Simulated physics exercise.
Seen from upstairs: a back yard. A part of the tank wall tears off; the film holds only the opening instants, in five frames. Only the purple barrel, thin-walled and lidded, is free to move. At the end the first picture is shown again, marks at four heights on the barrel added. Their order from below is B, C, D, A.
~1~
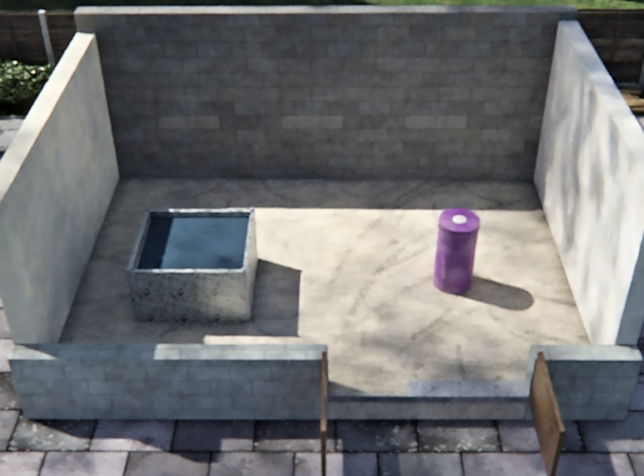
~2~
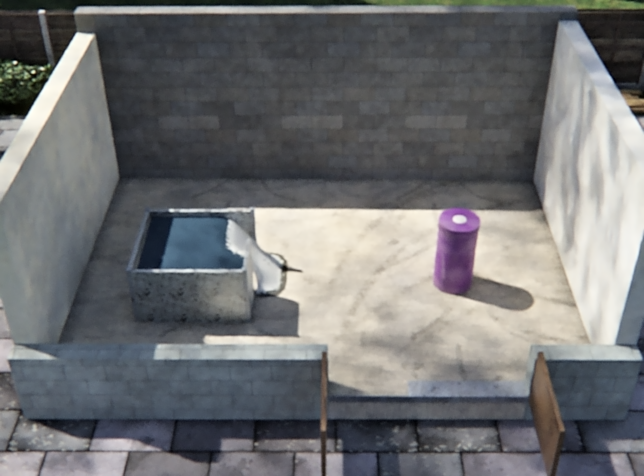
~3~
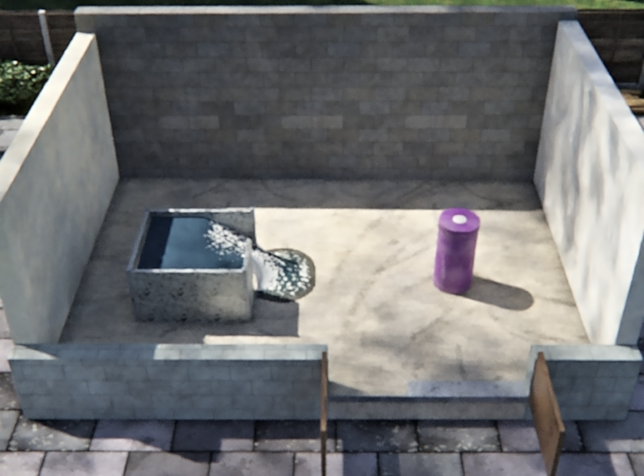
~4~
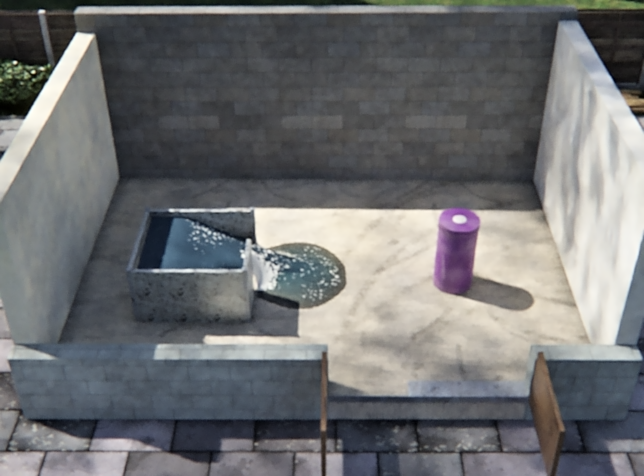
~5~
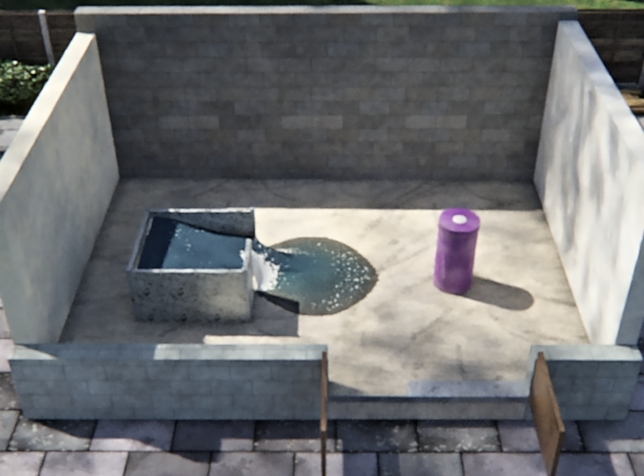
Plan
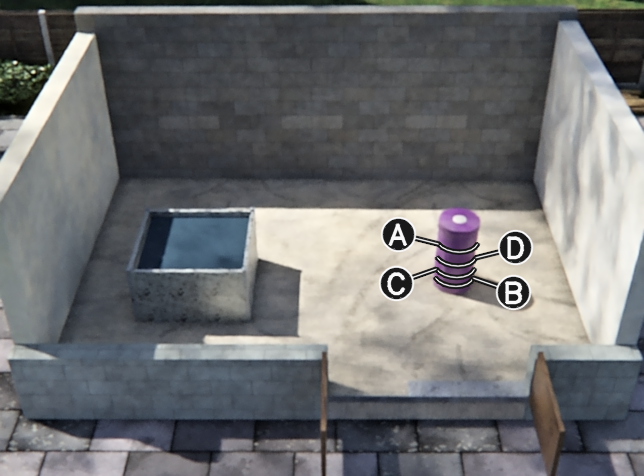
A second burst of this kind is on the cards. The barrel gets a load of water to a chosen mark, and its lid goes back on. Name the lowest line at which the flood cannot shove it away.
That is line C.
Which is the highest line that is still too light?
It is B.
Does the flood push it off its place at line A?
No.
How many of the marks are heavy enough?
Three of the four.
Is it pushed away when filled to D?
No.
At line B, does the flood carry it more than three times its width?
No.
On the marked copy, A at (459, 252); B at (455, 286); C at (456, 277); D at (458, 266); from the bottom up B, C, D, A.
With A, it does not move.
With B, it is pushed about its own width away.
With C, it does not move.
With D, it does not move.
